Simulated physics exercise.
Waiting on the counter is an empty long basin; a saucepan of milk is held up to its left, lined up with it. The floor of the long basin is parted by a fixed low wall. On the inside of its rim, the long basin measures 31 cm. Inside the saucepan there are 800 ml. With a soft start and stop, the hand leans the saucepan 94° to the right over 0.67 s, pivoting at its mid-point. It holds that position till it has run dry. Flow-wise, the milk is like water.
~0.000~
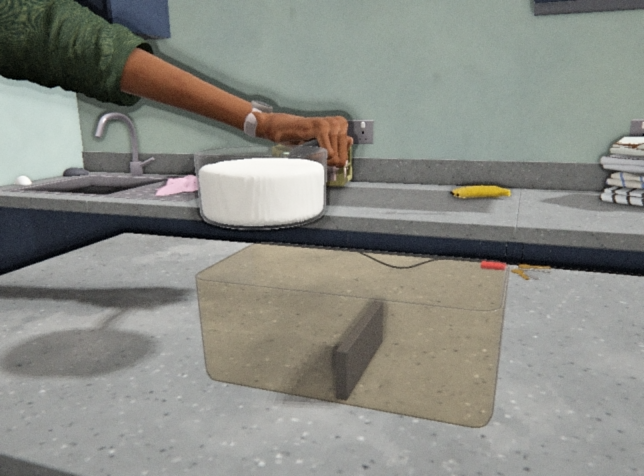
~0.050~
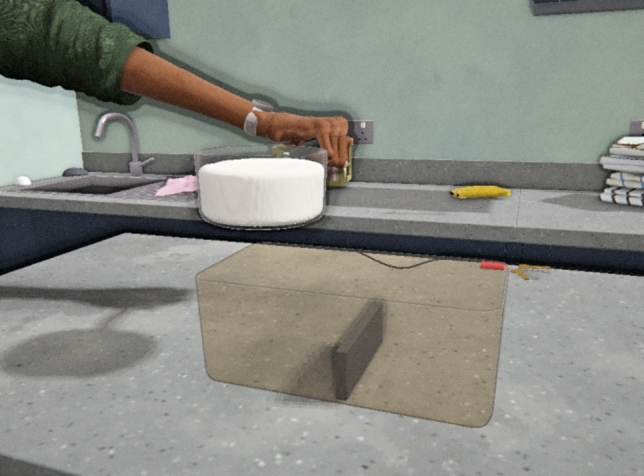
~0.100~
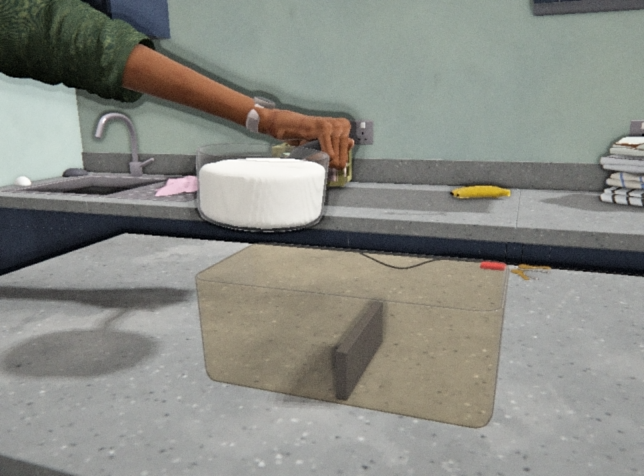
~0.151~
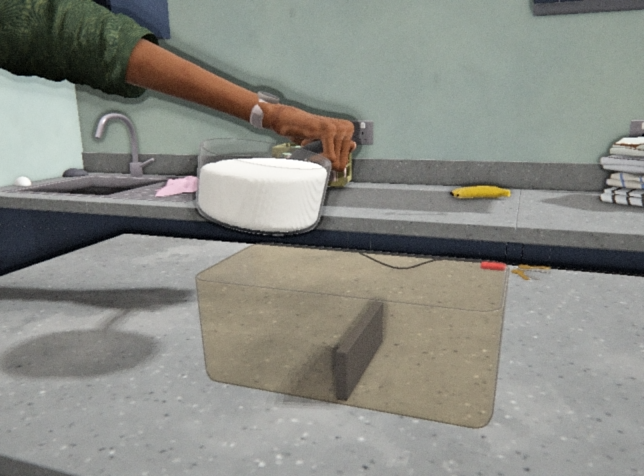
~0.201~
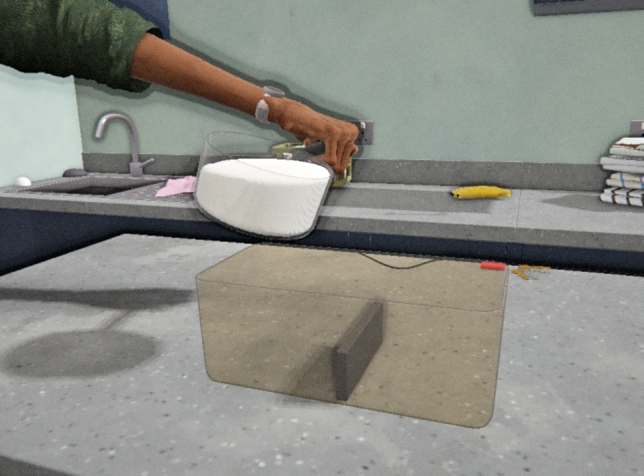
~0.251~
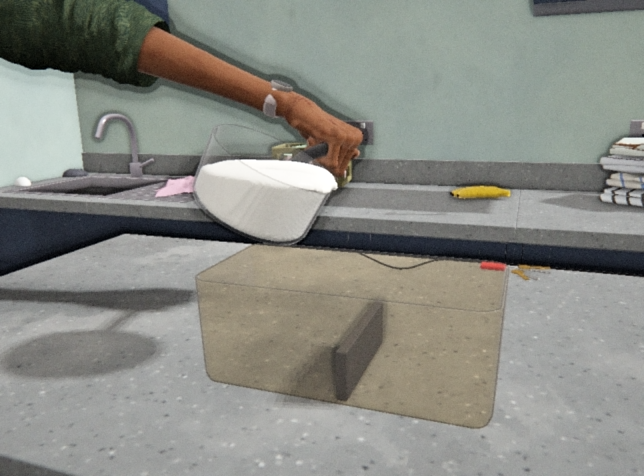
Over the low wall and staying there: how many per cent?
50 out of 100.
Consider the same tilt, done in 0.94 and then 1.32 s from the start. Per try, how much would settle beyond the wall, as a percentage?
Try 1: Approx. 60 %; try 2: Approx. 60 %.
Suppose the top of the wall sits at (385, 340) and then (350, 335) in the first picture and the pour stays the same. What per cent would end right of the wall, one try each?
First try about 20 %, second try about 65 %.
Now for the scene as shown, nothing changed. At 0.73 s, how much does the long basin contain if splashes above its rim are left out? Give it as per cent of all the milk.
Roughly 84 percent of it.
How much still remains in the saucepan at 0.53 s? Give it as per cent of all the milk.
36 %.
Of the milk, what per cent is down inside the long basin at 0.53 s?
Near 34 in a hundred.
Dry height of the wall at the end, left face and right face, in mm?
38 mm left, 36 mm right.
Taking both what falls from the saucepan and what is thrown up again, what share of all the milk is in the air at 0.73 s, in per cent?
Near 4 per cent, I'd say.
Then, 0.53 s in, the tilt is 84° and 37 per cent is still to pour, 10 is left of the wall and 25 right of it.
Then, 0.73 s in, the tilt is 94° and 11 per cent is still to pour, 34 is left of the wall and 51 right of it.
Then, 0.94 s in, the tilt is 94° and 3 per cent is still to pour, 45 is left of the wall and 50 right of it.
Then, 1.17 s in, the tilt is 94° and 1 per cent is still to pour, 48 is left of the wall and 50 right of it.
Finally, 49 per cent lies left of the wall, 50 right of it and 0 outside.
